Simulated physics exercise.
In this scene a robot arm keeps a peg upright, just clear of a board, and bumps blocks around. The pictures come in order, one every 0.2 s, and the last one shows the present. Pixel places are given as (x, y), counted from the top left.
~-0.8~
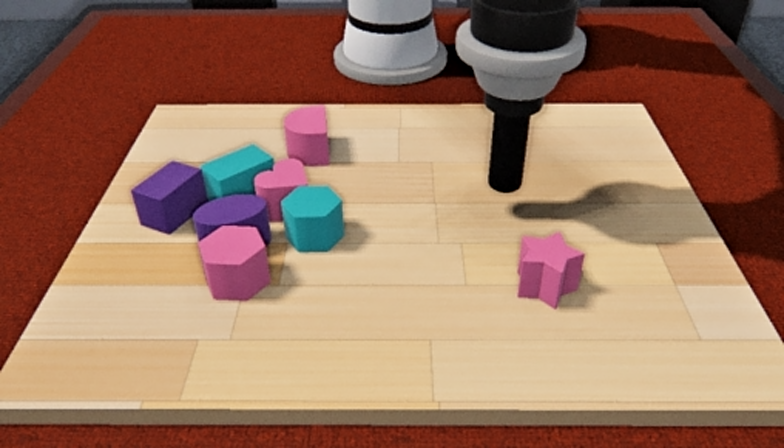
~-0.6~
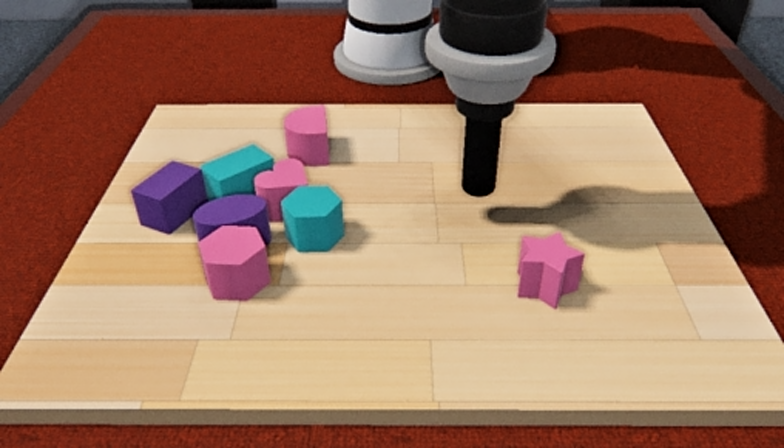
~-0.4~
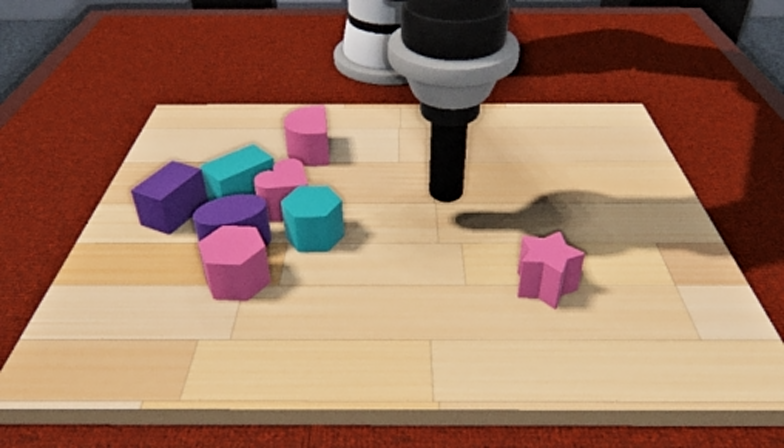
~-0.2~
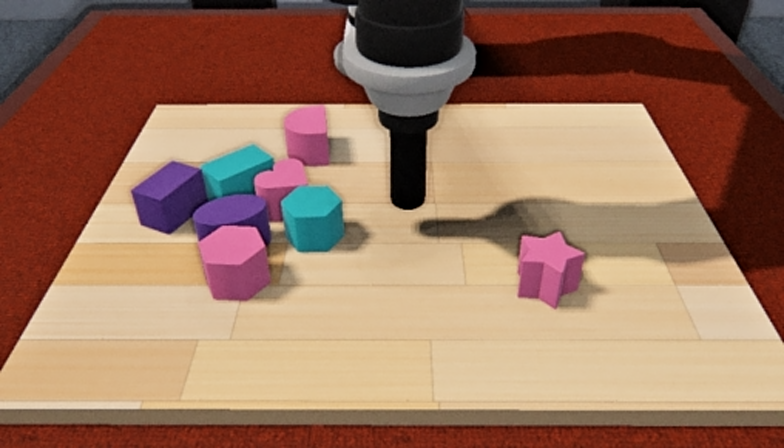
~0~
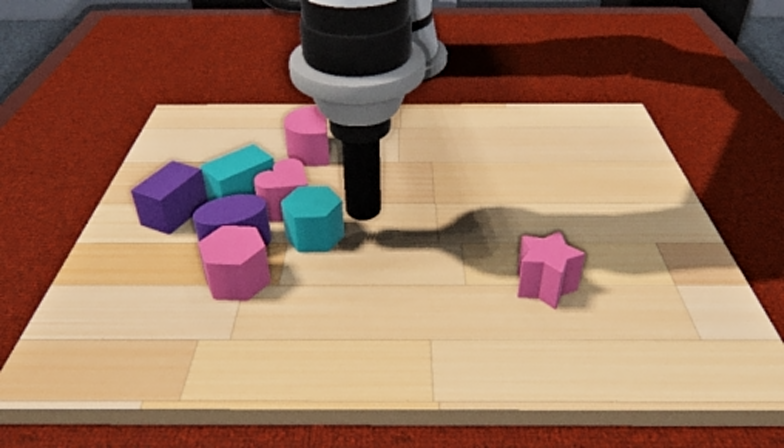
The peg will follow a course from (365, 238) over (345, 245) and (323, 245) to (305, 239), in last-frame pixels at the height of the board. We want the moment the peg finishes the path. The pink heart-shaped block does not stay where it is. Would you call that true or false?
The statement is correct.
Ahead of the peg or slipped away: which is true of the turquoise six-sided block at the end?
In front, I predict.
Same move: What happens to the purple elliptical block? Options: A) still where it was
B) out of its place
Answer: B.
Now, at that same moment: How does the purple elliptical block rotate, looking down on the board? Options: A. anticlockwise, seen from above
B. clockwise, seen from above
I choose A.
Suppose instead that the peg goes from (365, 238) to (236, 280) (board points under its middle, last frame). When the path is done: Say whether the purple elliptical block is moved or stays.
The push reaches it.
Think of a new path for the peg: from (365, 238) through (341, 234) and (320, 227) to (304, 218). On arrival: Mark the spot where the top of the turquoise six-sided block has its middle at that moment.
When the path ends, it will be at (260, 197).
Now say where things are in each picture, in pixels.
In the first frame, peg tip at (505, 185); block tops, purple elliptical block at (230, 209); pink six-sided block at (231, 244); pink heart-shaped block at (283, 174); turquoise six-sided block at (312, 200).
In the second frame, peg at (478, 189); blocks unchanged.
In the third frame, peg at (446, 194); blocks unchanged.
In the fourth frame, peg at (408, 202); blocks unchanged.
In the fifth frame, peg at (364, 212); purple elliptical block at (230, 209); pink six-sided block at (231, 244); pink heart-shaped block at (283, 174); turquoise six-sided block at (312, 200).
The first path, step by step. Halfway along, peg at (332, 220); purple elliptical block at (224, 209); turquoise six-sided block at (289, 201).
At the end, peg at (302, 213); purple elliptical block at (203, 210), turned 35° anticlockwise; pink six-sided block in place; pink heart-shaped block at (280, 168), turned 15° clockwise; turquoise six-sided block at (261, 194).
